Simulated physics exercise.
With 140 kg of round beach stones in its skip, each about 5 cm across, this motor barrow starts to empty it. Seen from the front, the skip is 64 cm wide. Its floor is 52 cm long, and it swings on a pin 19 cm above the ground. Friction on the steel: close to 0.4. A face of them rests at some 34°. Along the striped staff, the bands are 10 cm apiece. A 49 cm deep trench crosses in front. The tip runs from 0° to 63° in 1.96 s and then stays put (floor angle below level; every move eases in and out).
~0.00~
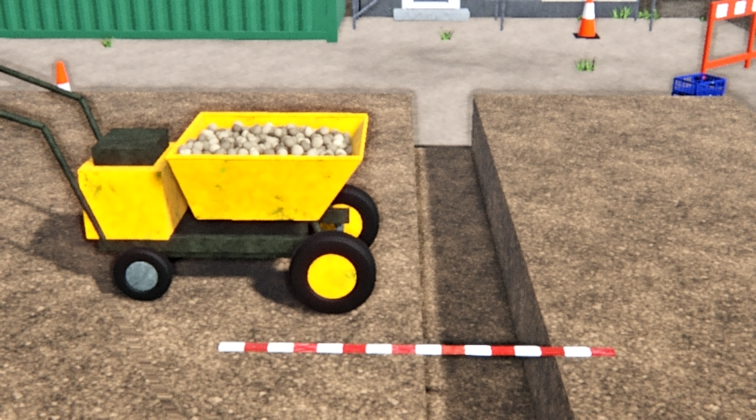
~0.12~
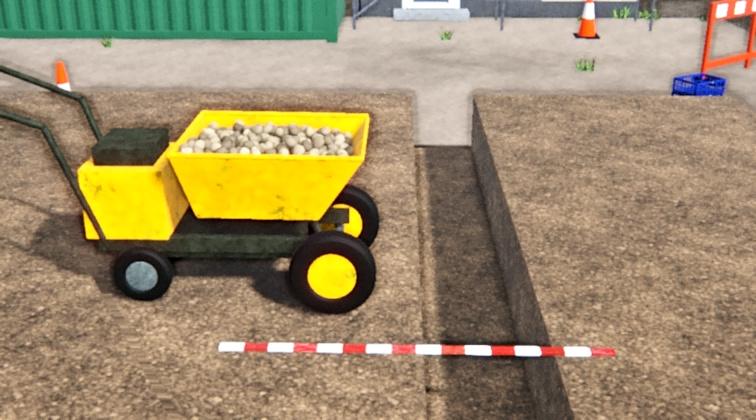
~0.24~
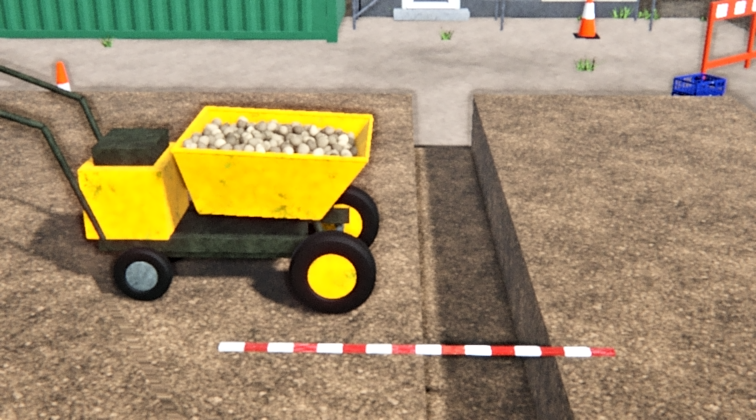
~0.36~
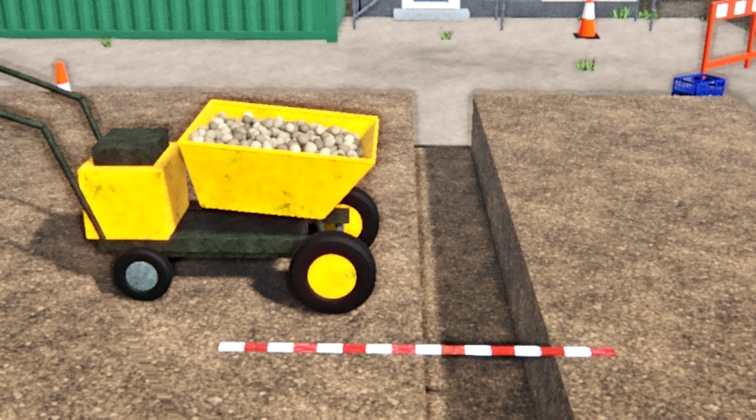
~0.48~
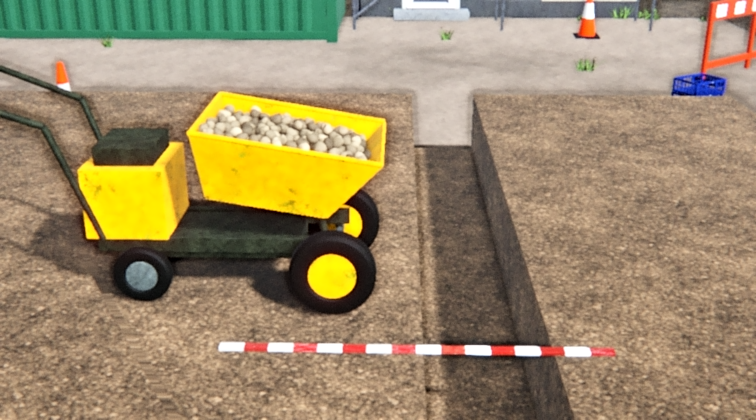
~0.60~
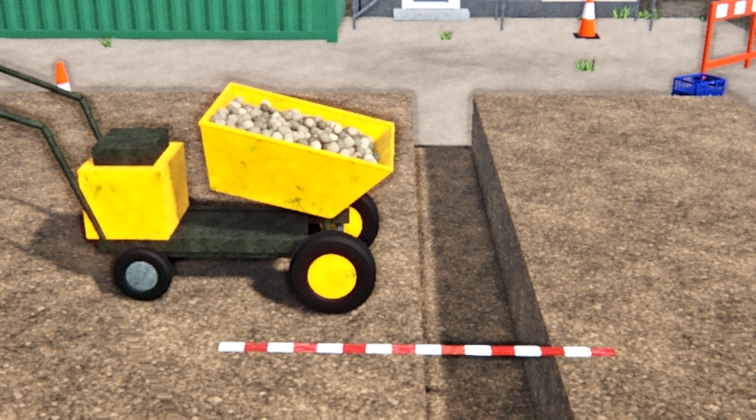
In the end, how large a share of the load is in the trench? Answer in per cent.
A share of roughly 85 %.
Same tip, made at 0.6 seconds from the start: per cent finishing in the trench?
Near 60 per cent.
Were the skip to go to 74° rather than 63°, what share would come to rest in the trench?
It would be near 100 per cent.
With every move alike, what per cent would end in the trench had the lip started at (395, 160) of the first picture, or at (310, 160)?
Roughly 65 in a hundred, then 85 in a hundred.
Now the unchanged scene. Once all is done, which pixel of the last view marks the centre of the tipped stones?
The resting stones are centred at roughly (485, 363).
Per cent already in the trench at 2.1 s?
About 35 per cent by then.
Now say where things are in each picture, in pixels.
The first picture shows lip at (361, 159), floor tilted 0°, highest stones at (282, 133).
The second picture shows lip at (362, 159), floor tilted 1°, highest stones at (279, 132); the stones move at 0.1 m/s on average.
The third picture shows lip at (367, 160), floor tilted 3°, highest stones at (262, 131); the stones move at 0.2 m/s on average.
In the fourth picture, the skip is at 6°, its lip at (373, 163); the top of the load is at (254, 127); the stones move at 0.3 m/s on average.
The fifth picture shows lip at (382, 166), floor tilted 9°, highest stones at (245, 119); the stones move at 0.3 m/s on average.
The sixth picture shows lip at (392, 170), floor tilted 14°, highest stones at (237, 111); the stones move at 0.4 m/s on average.
After 1.5 s the floor is at 53°; 99 % in the skip, 1 % in the trench; the foremost stones are at (467, 220).
After 2.1 s the floor is at 63°; 62 % in the skip, 37 % in the trench, 1 % past the trench; the foremost stones are at (570, 288).
After 2.4 s the floor is at 63°; 41 % in the skip, 57 % in the trench, 2 % past the trench; the foremost stones are at (606, 282).
After 4.4 s the floor is at 63°; 13 % in the skip, 85 % in the trench, 2 % past the trench; the foremost stones are at (628, 295).
